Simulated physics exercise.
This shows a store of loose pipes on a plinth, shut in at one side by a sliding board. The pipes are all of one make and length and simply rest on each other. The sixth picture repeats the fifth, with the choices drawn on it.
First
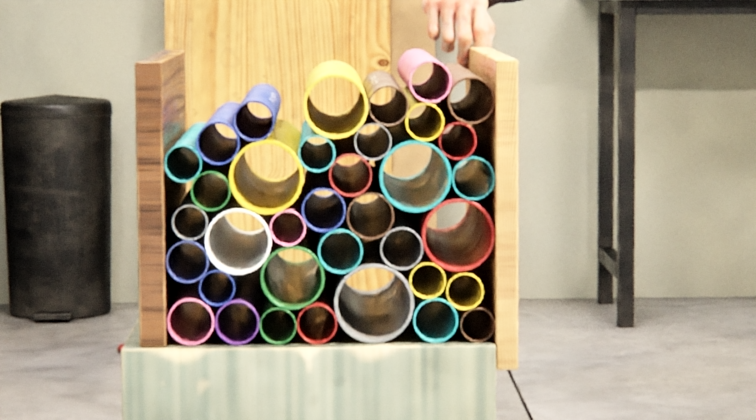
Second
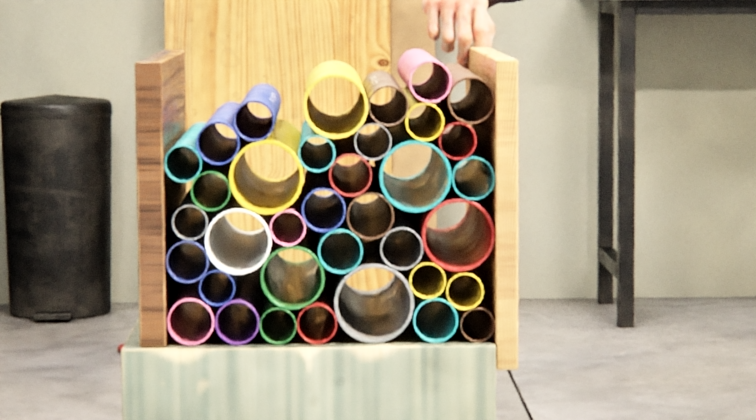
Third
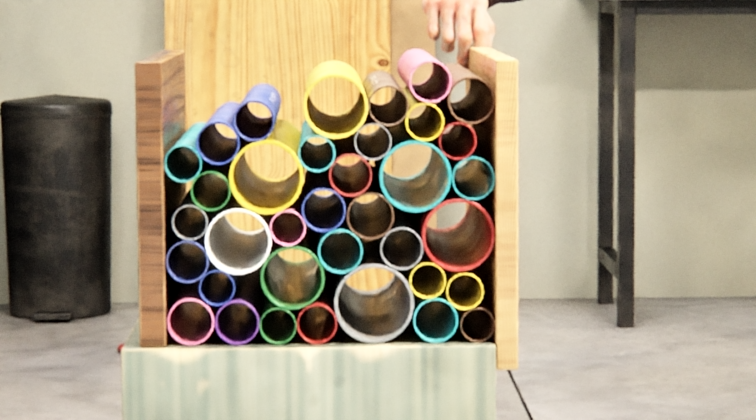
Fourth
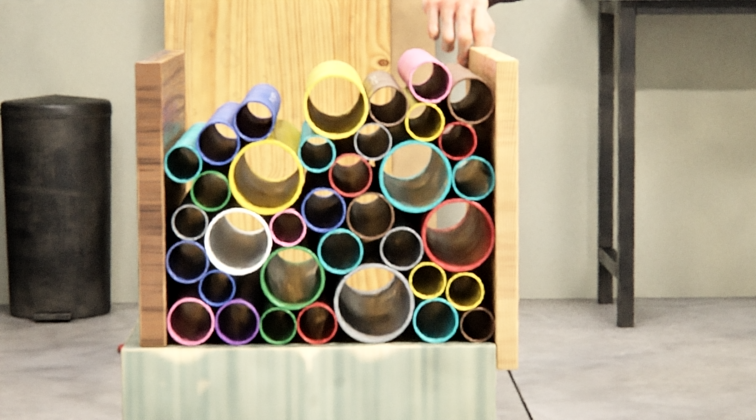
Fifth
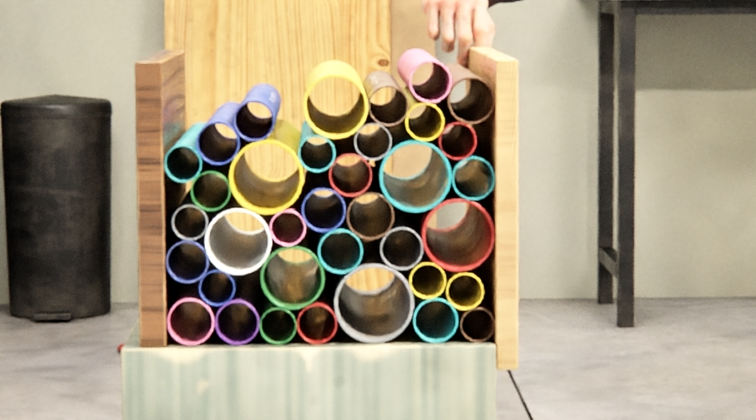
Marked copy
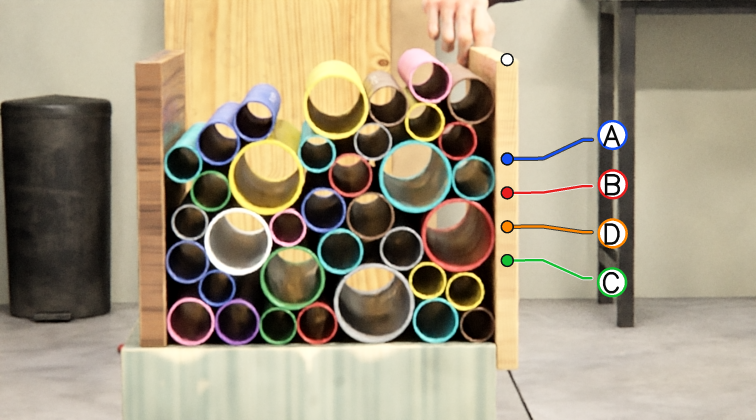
At the start, colourful open-ended tubes of several widths lie stacked between two upright wooden boards on a pale block, with a hand resting at the top right. Through to the end, the tubes, boards and hand show no clear movement.
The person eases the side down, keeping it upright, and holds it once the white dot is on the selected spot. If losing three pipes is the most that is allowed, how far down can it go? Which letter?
Stop at B.
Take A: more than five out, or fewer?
It loses fewer than five.
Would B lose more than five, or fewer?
Fewer than five.
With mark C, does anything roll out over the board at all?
Yes.
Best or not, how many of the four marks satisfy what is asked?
Two of them.
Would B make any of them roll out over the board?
At B: Yes.
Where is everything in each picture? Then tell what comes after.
In the first picture, a green pipe (293, 277); a white pipe (238, 242); a turquoise pipe (416, 177).
In the second picture, a turquoise pipe (416, 177); a red pipe (458, 141).
In the third picture, a brown pipe (471, 100); a pink pipe (430, 82).
In the fourth picture, side board (489, 193); a pink pipe (190, 321).
In the fifth picture, a turquoise pipe (436, 321); a green pipe (293, 277); a white pipe (238, 242).
On the marked copy, A at (507, 159); B at (507, 193); C at (507, 260); D at (507, 227); the white dot at (507, 60).
Taking B. A third of the way, top of the board (496, 123).
Two thirds of the way, top of the board (496, 192).
When it is over, top of the board (496, 192), two out over the board.
As for the rest, A two out over the board; C more than three out over the board; D more than three out over the board.
